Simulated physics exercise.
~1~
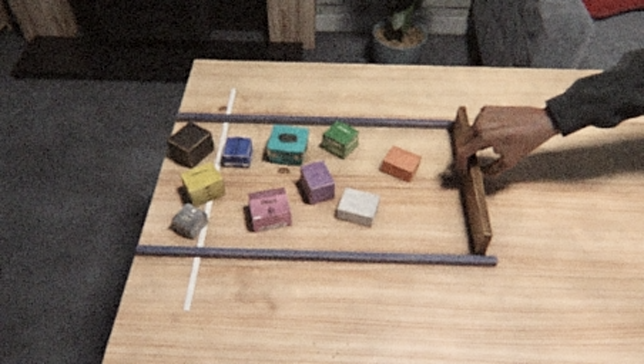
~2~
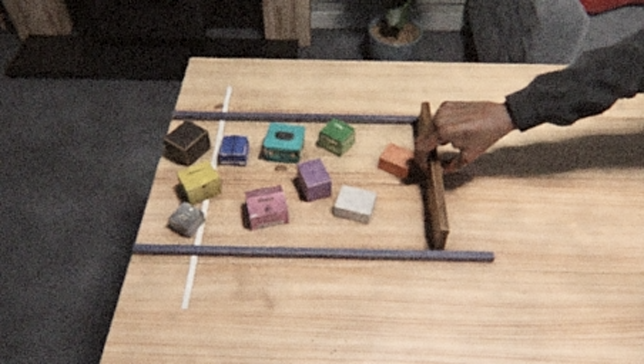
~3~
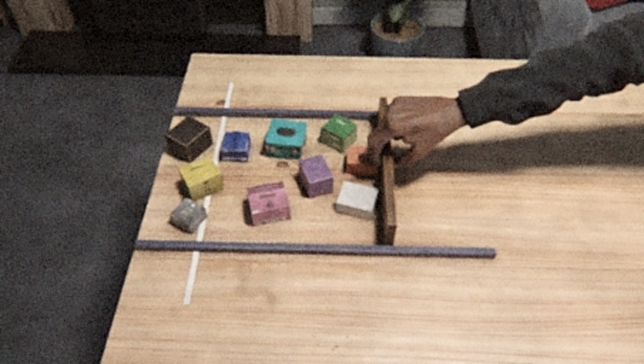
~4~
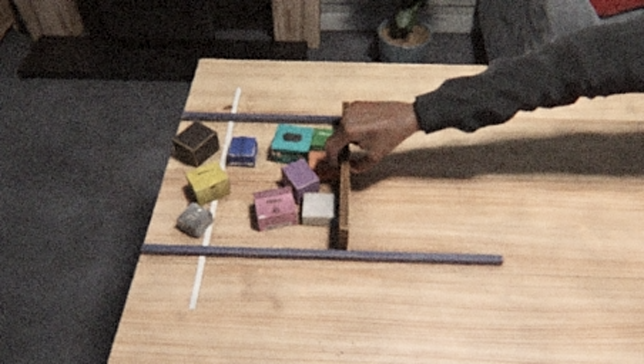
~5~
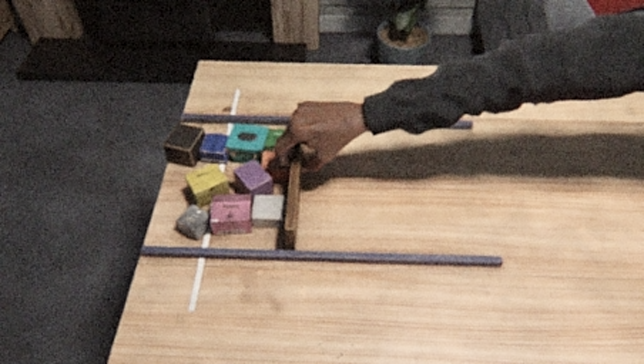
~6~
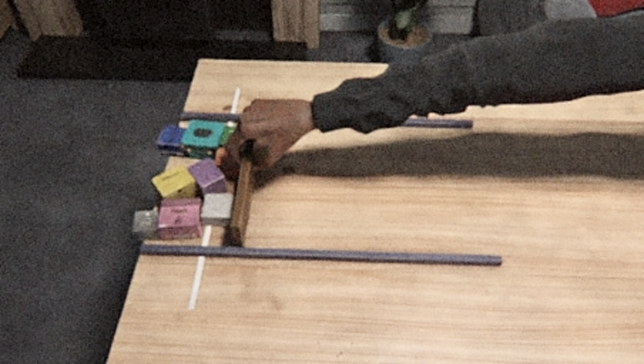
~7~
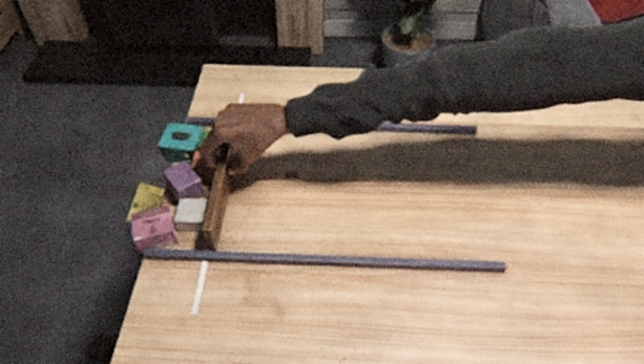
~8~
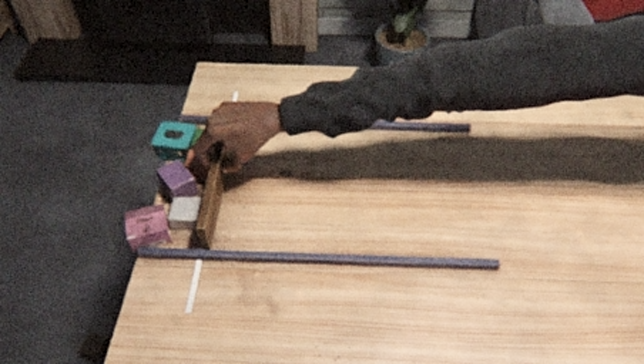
On a pale wooden table beside a dark carpet, seen from above at a slight angle, small blocks lie scattered between two dark rails near a strip of white tape. Black, blue, teal, green, yellow, purple, pink, grey, white and orange pieces sit to the left of an upright brown board. A dark-sleeved arm from the right slides the board left, reaching the orange block first, then bunching the others together. The crowded pieces shift past the tape toward the left edge. The black, blue, grey and yellow ones go over, and the board stops near the tape with teal, purple, pink and white blocks still at the edge.
